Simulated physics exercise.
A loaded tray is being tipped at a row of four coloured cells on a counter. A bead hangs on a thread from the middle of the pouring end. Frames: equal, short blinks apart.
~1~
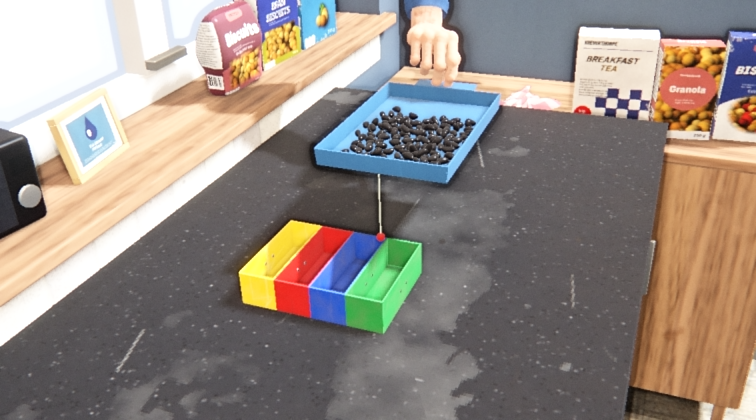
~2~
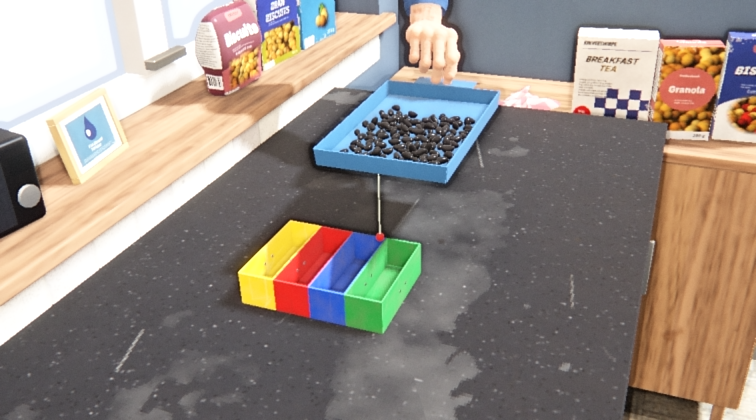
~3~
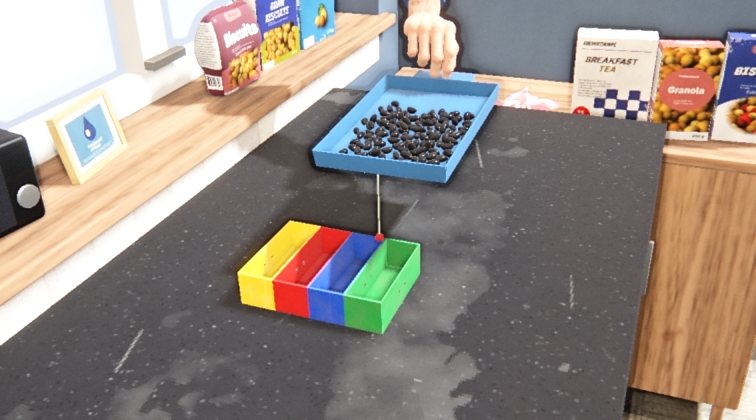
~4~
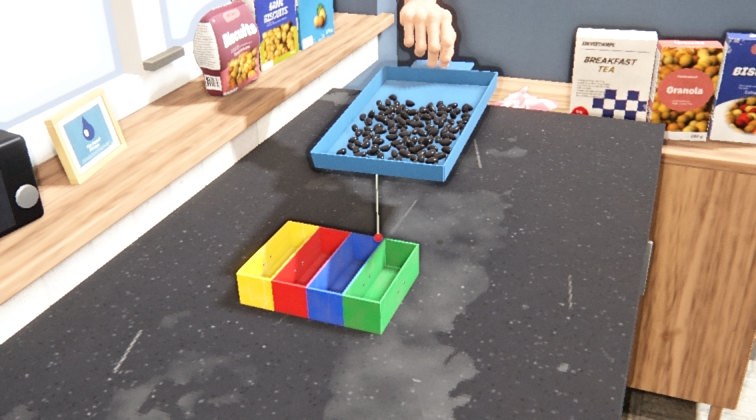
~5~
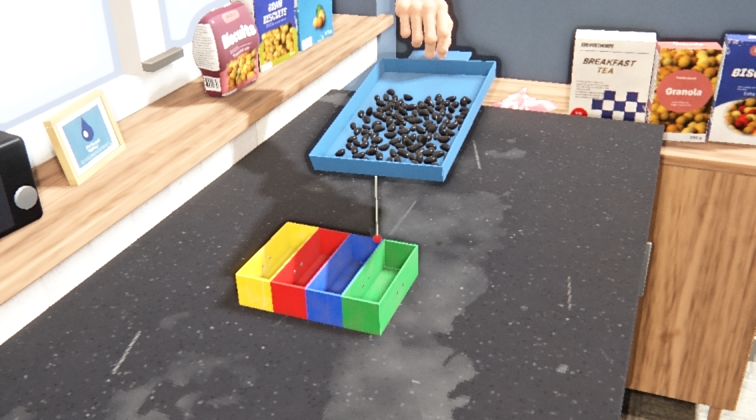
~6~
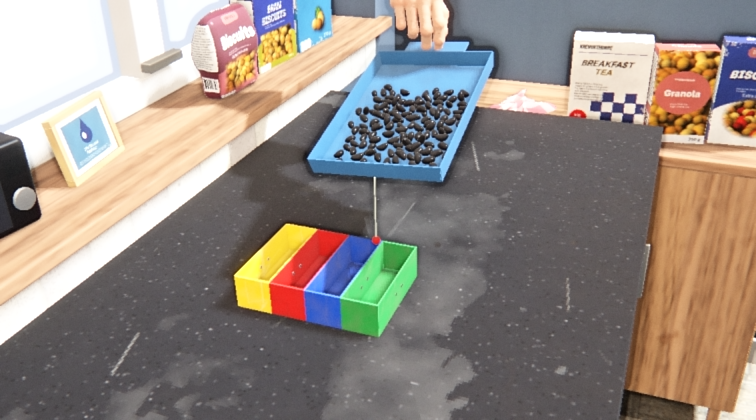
A hand holds the far end of a blue tray of black beans above a dark speckled counter, seen from above at an angle. Yellow, red, blue and green cells sit in a row from left to right below, with a red bead hanging on a thread and boxes behind. The tray gradually tilts, its near left corner lowest, while the view drifts very slightly.
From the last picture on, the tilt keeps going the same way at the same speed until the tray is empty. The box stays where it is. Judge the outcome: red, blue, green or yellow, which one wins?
The red compartment wins.
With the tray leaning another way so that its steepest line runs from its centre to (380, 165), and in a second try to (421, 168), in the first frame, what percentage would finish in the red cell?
First heading 20 %, second heading 0 %.
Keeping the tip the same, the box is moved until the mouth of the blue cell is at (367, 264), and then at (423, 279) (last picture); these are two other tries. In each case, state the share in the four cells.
Close to 100 in a hundred, followed by close to 30 in a hundred.
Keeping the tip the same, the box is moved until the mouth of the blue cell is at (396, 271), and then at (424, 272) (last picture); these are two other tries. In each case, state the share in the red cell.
I'd say about 20 percent, followed by about 10 percent.
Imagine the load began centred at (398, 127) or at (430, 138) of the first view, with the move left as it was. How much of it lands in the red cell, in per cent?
Near 40 per cent and near 40 per cent.
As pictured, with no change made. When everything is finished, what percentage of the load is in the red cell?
I'd estimate close to 50 per cent.
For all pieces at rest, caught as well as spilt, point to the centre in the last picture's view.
I'd place the middle at about (317, 288).
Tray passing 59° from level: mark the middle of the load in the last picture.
In the last view, the load is centred near (373, 123).
Just after the last frame, tray tipped steeply; almost all on the tray; just a few falling or outside the box.
A moment on, tray tipped right over; almost all on the tray; just a few in the red cell; just a few falling or outside the box.
Further on, tray tipped past a quarter turn; roughly half in the red cell; roughly a quarter in the blue cell; about a tenth in the green cell; about a tenth in the yellow cell; just a few falling or outside the box.
When it is over, tray tipped past a quarter turn; roughly half in the red cell; roughly a quarter in the blue cell; about a tenth in the green cell; about a tenth in the yellow cell; just a few outside the box.
